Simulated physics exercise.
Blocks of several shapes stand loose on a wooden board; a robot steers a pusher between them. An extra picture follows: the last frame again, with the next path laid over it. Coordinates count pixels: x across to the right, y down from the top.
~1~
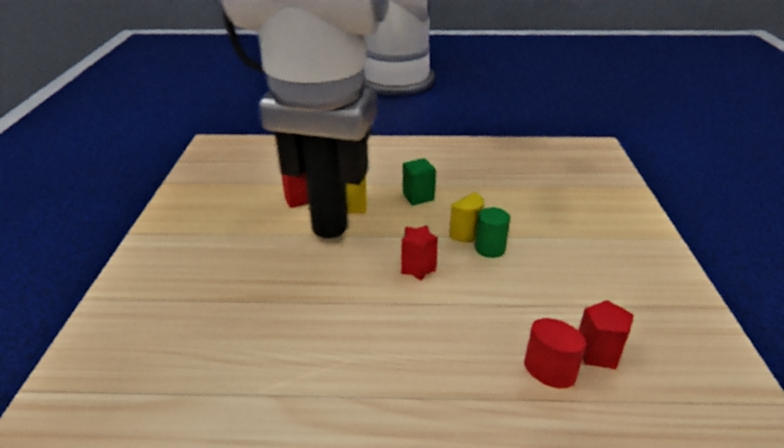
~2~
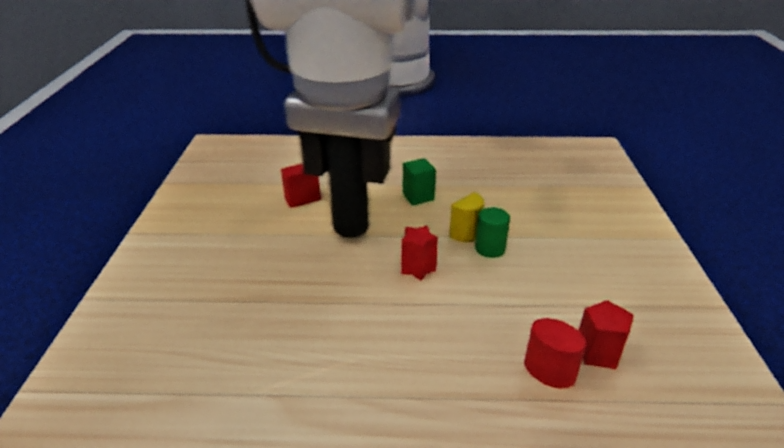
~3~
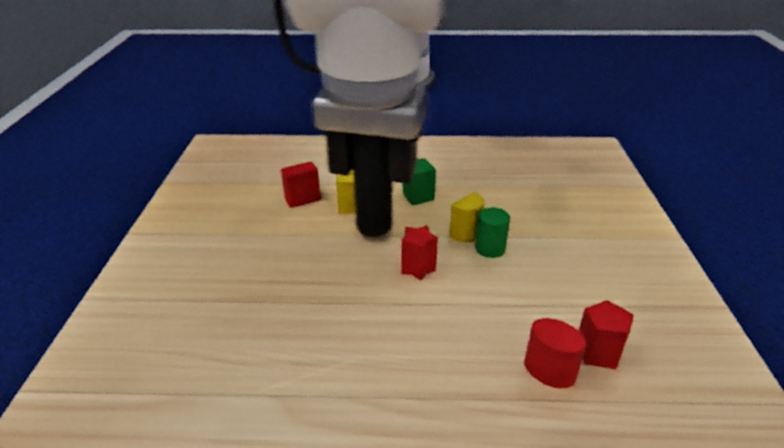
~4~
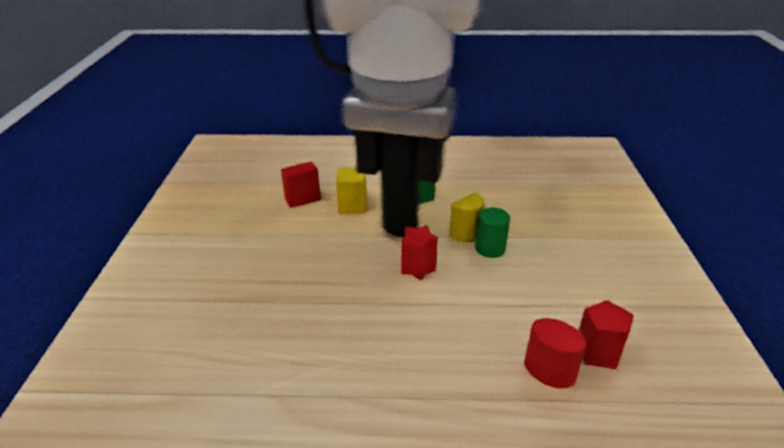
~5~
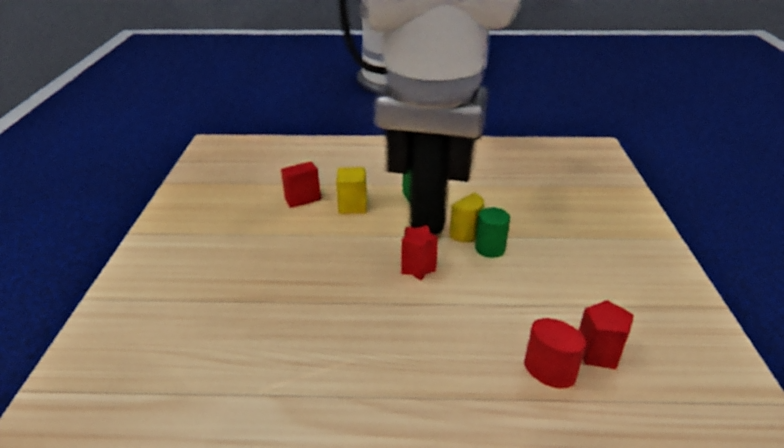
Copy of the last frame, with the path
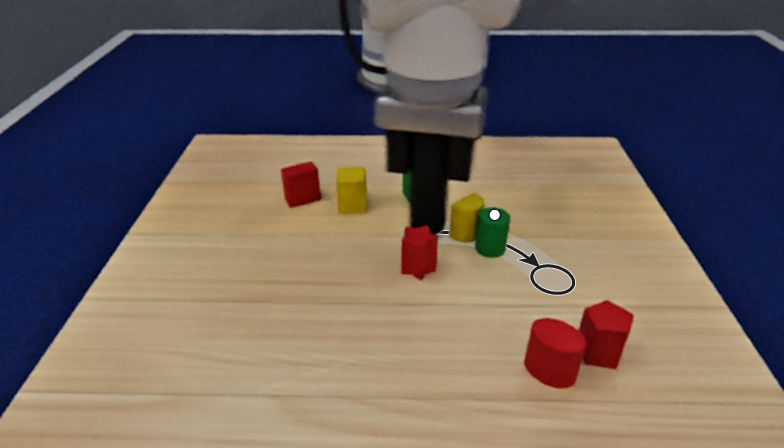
On a light wooden board set on a blue surface, a robot arm holds a black pusher upright among scattered red, yellow and green blocks. The pusher glides steadily right, passing in front of a yellow block and then a green one, until it is just behind the red star block; no blocks move.
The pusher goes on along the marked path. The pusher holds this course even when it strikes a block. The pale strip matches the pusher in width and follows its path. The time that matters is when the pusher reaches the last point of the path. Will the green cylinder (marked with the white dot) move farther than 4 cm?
It seems so.
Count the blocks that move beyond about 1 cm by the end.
Here I'd predict two blocks moving more than 1 cm.
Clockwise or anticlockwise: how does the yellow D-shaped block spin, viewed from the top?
The twist is anticlockwise.
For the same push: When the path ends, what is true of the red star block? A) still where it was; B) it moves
Answer: A.
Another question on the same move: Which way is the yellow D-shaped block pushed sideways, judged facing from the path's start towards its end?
Out to the left.
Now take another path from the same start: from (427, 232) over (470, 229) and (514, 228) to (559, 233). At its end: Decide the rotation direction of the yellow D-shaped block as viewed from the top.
Its spin: Anticlockwise.
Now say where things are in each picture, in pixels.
Pusher tip at (330, 228); block tops, red star block at (419, 234); yellow D-shaped block at (470, 201); green cylinder at (495, 215), in the first picture.
Pusher at (351, 228); blocks unchanged, in the second picture.
Pusher at (374, 227); blocks unchanged, in the third picture.
Pusher at (400, 227); blocks unchanged, in the fourth picture.
Pusher at (427, 226); red star block at (419, 234); yellow D-shaped block at (470, 201); green cylinder at (495, 215), in the fifth picture.
Path on the board, from (427, 232) by way of (474, 235) and (518, 251) to (553, 279); the dot is on the green cylinder.
On the path given first. One third of the way, pusher at (475, 229); yellow D-shaped block at (506, 199), turned 55° anticlockwise; green cylinder at (507, 219).
Two thirds of the way, pusher at (519, 245); yellow D-shaped block at (529, 200), turned 95° anticlockwise; green cylinder at (540, 239).
At the end, pusher at (554, 273); red star block in place; yellow D-shaped block at (529, 200), turned 95° anticlockwise; green cylinder at (564, 270).
